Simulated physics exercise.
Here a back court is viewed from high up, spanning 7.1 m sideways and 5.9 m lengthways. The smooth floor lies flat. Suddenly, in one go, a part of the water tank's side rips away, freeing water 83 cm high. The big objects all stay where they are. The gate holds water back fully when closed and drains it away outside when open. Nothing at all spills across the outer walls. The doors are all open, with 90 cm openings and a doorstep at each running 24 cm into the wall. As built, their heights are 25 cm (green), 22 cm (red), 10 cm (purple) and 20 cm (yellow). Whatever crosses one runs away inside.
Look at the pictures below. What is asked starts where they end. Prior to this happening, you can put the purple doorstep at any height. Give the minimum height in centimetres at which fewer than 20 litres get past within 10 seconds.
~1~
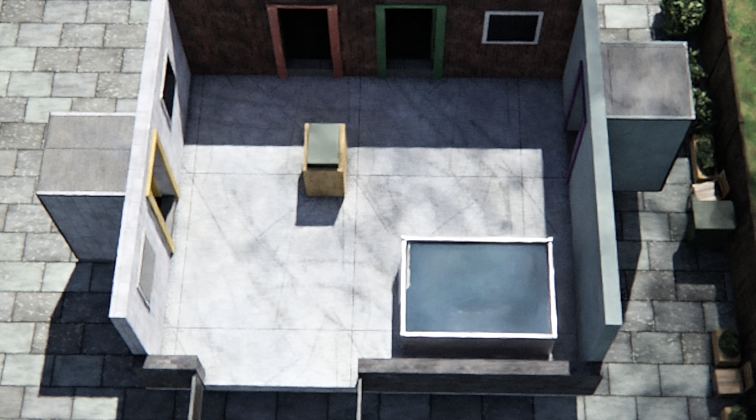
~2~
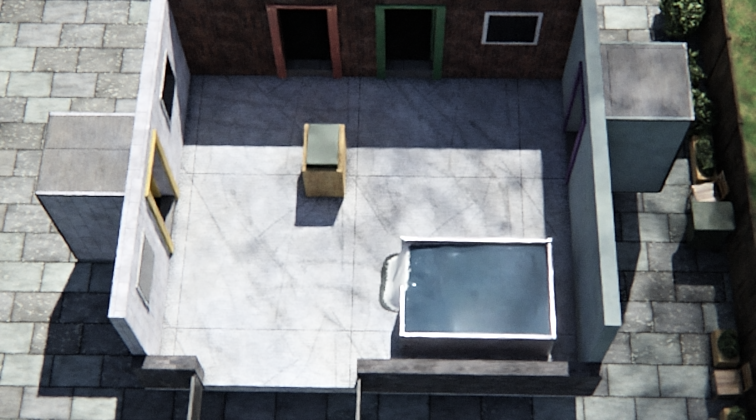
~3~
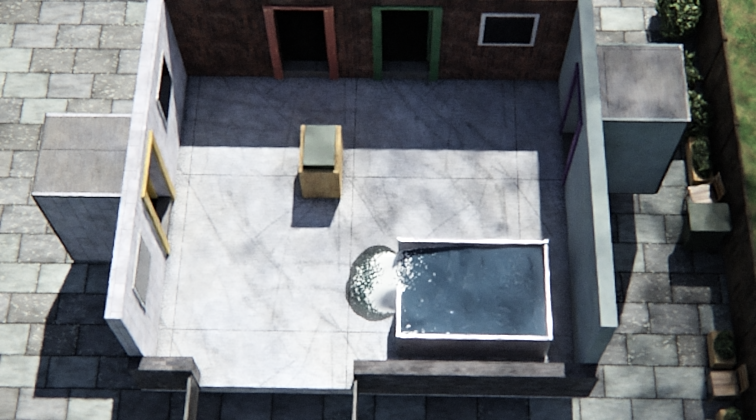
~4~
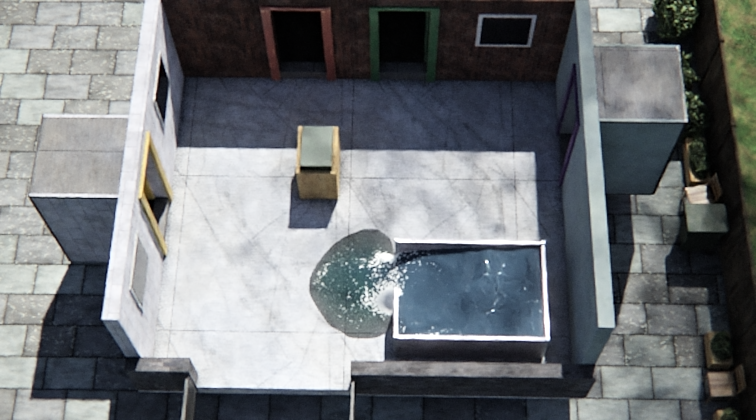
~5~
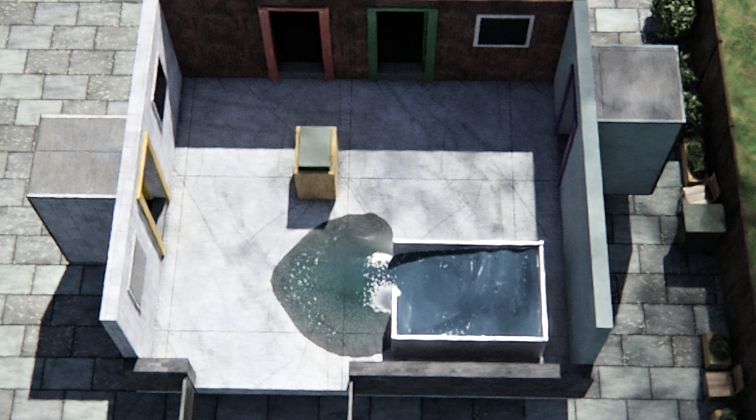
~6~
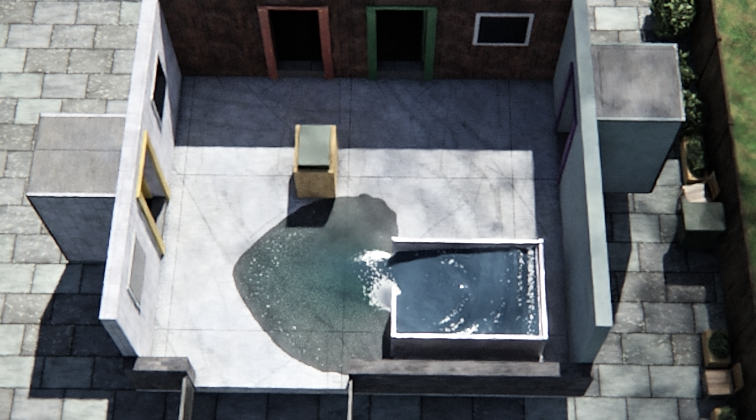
6 cm.
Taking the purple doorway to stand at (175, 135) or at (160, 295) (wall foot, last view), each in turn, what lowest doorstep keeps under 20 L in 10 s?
Minimums: Roughly 12.5 cm and 21 cm.
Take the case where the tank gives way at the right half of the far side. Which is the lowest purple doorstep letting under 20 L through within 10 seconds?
Some 19 cm.
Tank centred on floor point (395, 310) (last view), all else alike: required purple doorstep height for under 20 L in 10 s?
At least roughly 7.5 cm high.
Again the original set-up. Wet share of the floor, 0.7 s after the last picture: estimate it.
About 40 per cent.
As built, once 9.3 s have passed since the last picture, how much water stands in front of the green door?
5.0 cm.
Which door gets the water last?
The purple one comes last.
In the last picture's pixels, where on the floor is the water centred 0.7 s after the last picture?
Approximately (412, 295).
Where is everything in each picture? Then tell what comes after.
The water tank at (477, 288) is whole and still, 83 cm deep; the purple door at (575, 127) is dry, in the first picture.
The gap is at (404, 276), the front 0.4 m out at (384, 300); the back of the water tank holds 83 cm, in the second picture.
The gap is at (401, 278), the front 0.8 m out at (353, 298); the back of the water tank holds 83 cm, in the third picture.
Water pours out at (398, 280) and has run 1.4 m, to (315, 295); about 8 cm deep outside, 83 cm at the back, in the fourth picture.
Water pours out at (396, 280) and has run 2.1 m, to (276, 285); about 5 cm deep outside, 82 cm at the back, in the fifth picture.
The front is at (239, 277), 2.8 m from the gap at (396, 278); 6.0 m2 of floor is wet, 74 cm left at the back; the purple door at (565, 128), 3.9 m from the gap, is still 3.5 m from the nearest water, in the sixth picture.
Then, 0.7 s after the last picture water covers 40 % of the floor, deepest (44 cm) near (386, 276); it has not reached the purple door.
Then, 2.3 s after the last picture water covers 50 % of the floor, deepest (28 cm) near (182, 82); it has not reached the purple door.
Then, 9.3 s after the last picture water covers 90 % of the floor, deepest (12 cm) near (503, 85); 9 cm at the purple door, 0 litres in over its 10 cm doorstep.
At the purple door as built, the water peaked near 10 cm, 8.5 s after the last picture.
With a doorstep of 5 cm, 29 litres would have come in within the 10 s; with 6.5 cm, 15 litres. So under 20 litres takes about 6 cm.
